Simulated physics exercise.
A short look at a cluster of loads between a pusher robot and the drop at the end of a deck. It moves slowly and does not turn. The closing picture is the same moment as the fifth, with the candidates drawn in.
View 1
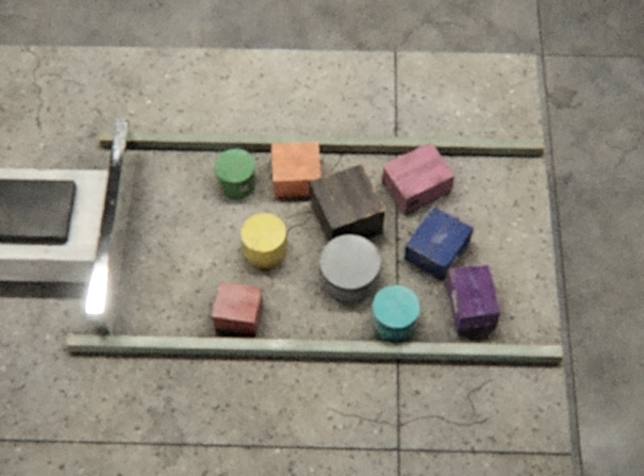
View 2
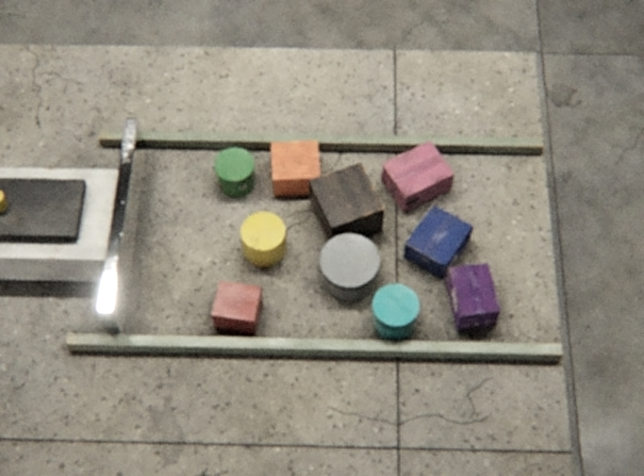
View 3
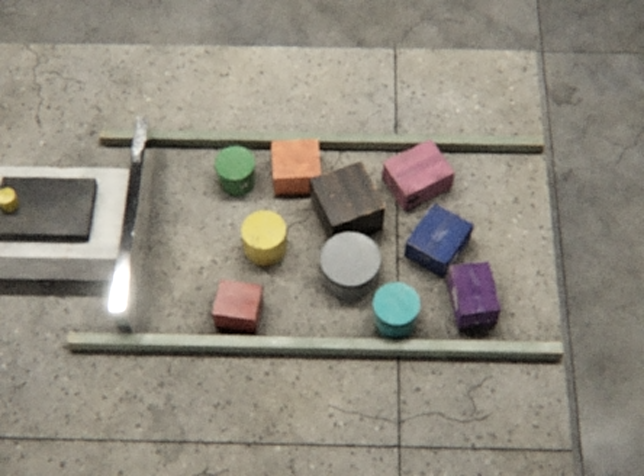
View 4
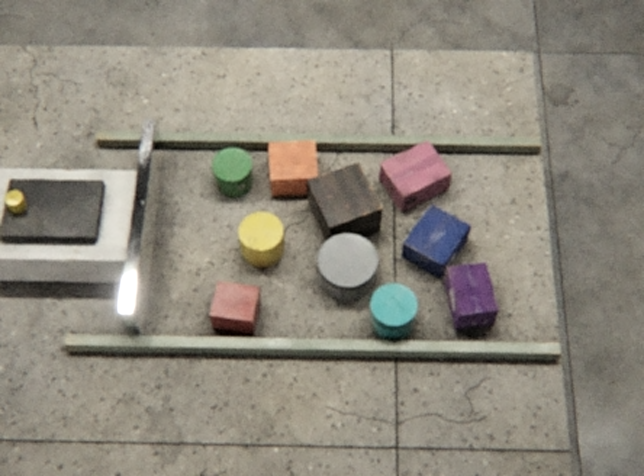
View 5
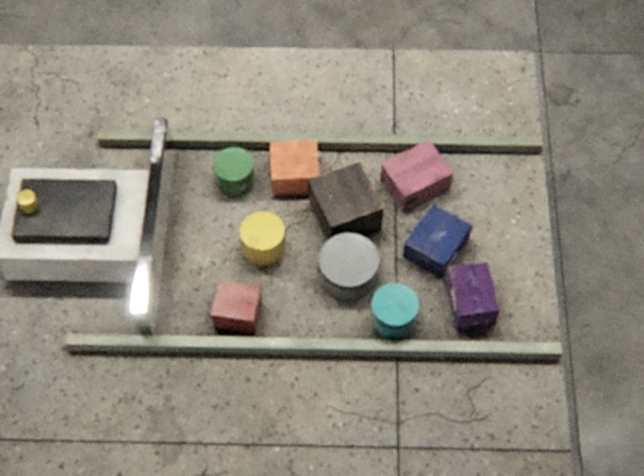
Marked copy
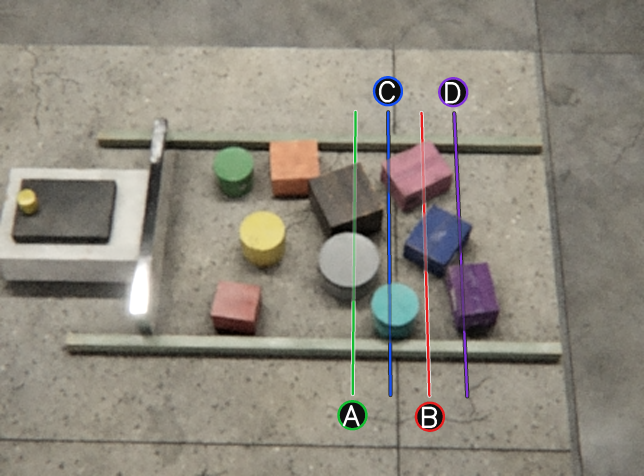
On a speckled grey stone deck seen from above, two pale green rails run left to right, with darker ground beyond the deck's right edge. Between them sit scattered blocks and canisters: green, orange, yellow and red toward the left, black and grey mid-cluster, turquoise below, and pink, blue and purple at right. From the left, a white robot with an upright front blade slides slowly and straight rightward, while the loads stay still.
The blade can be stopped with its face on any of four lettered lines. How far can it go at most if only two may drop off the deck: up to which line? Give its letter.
No farther than B.
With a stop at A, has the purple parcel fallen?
No.
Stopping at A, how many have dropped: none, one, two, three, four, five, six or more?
In all, none.
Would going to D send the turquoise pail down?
No.
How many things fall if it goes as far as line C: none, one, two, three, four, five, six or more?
The count is none.
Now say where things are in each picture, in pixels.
In the first frame, red crate (238, 310); blue box (439, 244); yellow canister (264, 241).
In the second frame, robot (41, 208); orange crate (296, 168).
In the third frame, robot (52, 207); green pail (236, 171).
In the fourth frame, robot (60, 209); turquoise pail (393, 313).
In the fifth frame, robot (72, 209); grey pail (349, 268); red crate (237, 308); blue box (438, 241).
On the copy, A at (354, 242); B at (425, 244); C at (389, 243); D at (460, 244).
On B. First, robot (172, 211); red crate (276, 307); orange crate (325, 168).
Then, robot (270, 212); pink box (470, 170); blue box (464, 249).
Finally, robot (344, 214); pink box (539, 170); blue box (537, 250); none fallen.
By contrast, A is within the limit but short; C is within the limit but short; D drops three.
